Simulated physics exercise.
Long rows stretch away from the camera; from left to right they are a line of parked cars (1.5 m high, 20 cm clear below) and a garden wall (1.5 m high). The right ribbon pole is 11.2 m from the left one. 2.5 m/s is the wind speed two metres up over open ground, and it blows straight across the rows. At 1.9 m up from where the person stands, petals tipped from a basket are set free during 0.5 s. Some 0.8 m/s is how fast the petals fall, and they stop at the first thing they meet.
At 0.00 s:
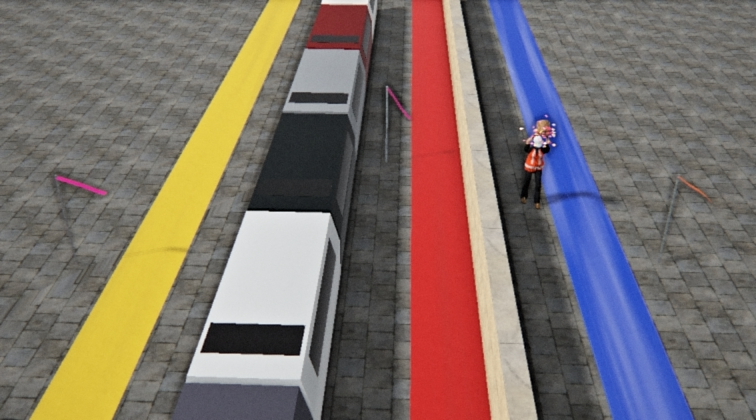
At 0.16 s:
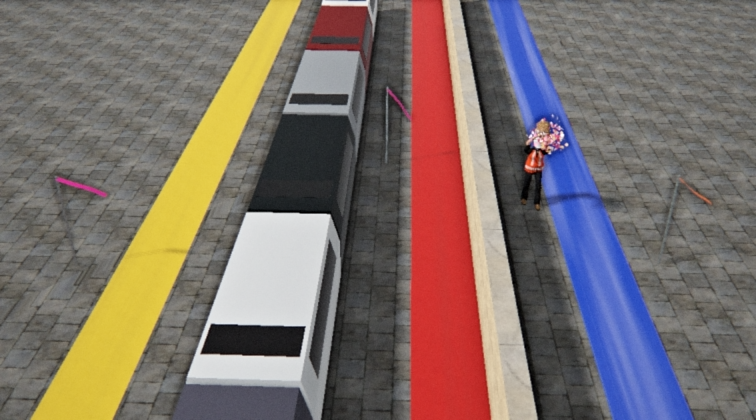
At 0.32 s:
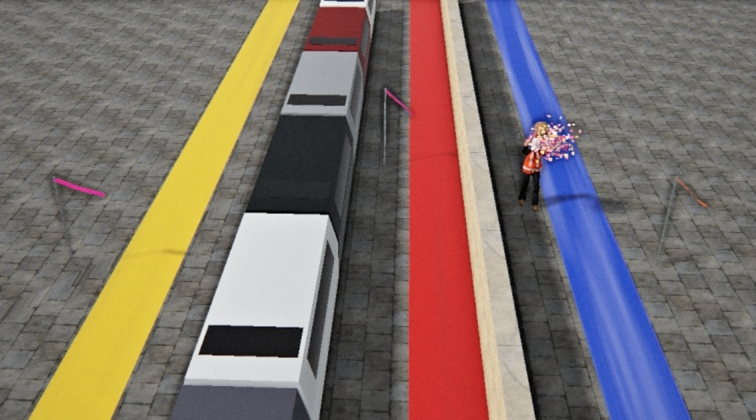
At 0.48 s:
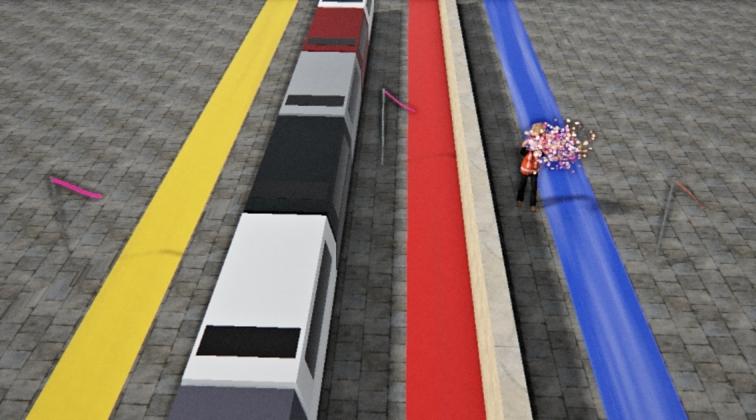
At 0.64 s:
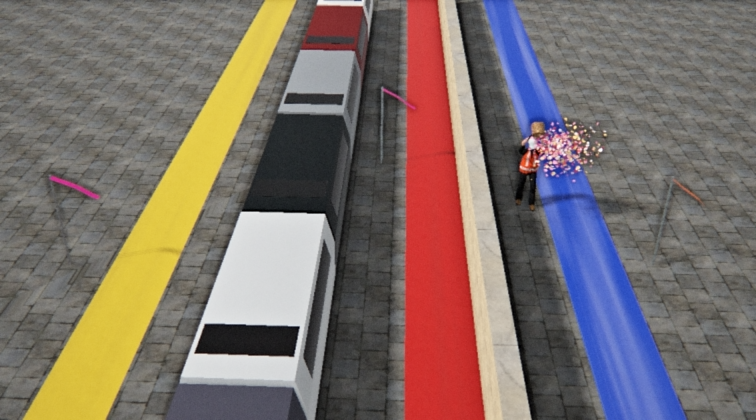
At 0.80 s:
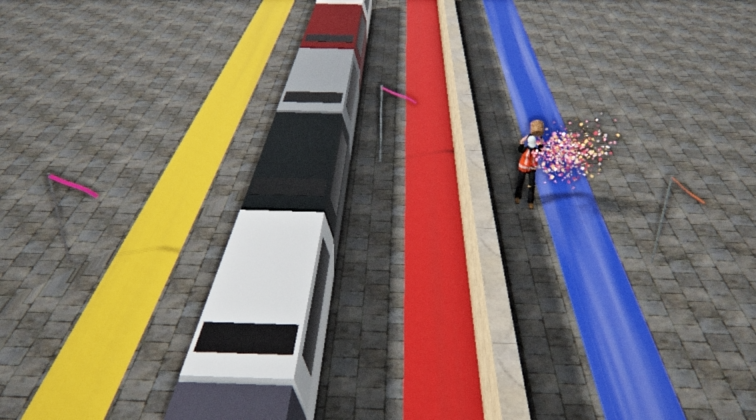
A person standing beside a blue strip releasing pink and white petals that spread rightward, with ribbons fluttering on poles around parked cars.
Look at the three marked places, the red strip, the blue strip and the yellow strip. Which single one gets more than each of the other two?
I would say the blue one.
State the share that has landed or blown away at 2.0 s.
I'd put it at around 10 per cent.
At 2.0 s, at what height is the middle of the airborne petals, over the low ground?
I'd put it close to 0.6 metres up.
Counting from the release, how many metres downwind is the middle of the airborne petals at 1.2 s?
Roughly 1.0 m.
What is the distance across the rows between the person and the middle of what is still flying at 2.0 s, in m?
Estimate: Some 1.0 m.
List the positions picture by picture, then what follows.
The first picture shows the left ribbon ends at (106, 194), leaning 70 degrees to the right, the petals in the air span x = 535 to 555 around y = 135 and it comes from (543, 134).
The second picture shows the right ribbon ends at (712, 204), leaning 55 degrees to the right, the petals in the air span x = 535 to 560 around y = 140, the red one passes (442, 255), the blue one passes (595, 259) and the yellow one passes (159, 248).
The third picture shows the inner ribbon ends at (413, 116), leaning 45 degrees to the right, the petals in the air span x = 535 to 570 around y = 140 and the top of the garden wall crosses (478, 154).
The fourth picture shows the left ribbon ends at (101, 197), leaning 70 degrees to the right, the petals in the air span x = 535 to 580 around y = 145, the red one passes (434, 195), the blue one passes (568, 198) and the yellow one passes (186, 188).
The fifth picture shows the right ribbon ends at (705, 206), leaning 50 degrees to the right and the petals in the air span x = 540 to 590 around y = 150.
The sixth picture shows the inner ribbon ends at (416, 103), leaning 65 degrees to the right, the petals in the air span x = 540 to 600 around y = 155 and the top of the line of parked cars crosses (300, 148).
After 1.2 s, 0 % is no longer flying here, and 0 % lies on the red strip, 0 % on the blue strip and 0 % on the yellow strip; the middle of what still flies is 1.2 m above the low ground, near (578, 168).
After 2.0 s, 12 % is no longer flying here, and 0 % lies on the red strip, 7 % on the blue strip and 0 % on the yellow strip; the middle of what still flies is 0.7 m above the low ground, near (581, 190).
After 3.5 s, 76 % is no longer flying here, and 0 % lies on the red strip, 45 % on the blue strip and 0 % on the yellow strip; the middle of what still flies is 0.3 m above the low ground, near (595, 205).
After 8.0 s, 99 % is no longer flying here, and 0 % lies on the red strip, 55 % on the blue strip and 0 % on the yellow strip.
After 45.0 s, 100 % is no longer flying here, and 0 % lies on the red strip, 55 % on the blue strip and 0 % on the yellow strip.
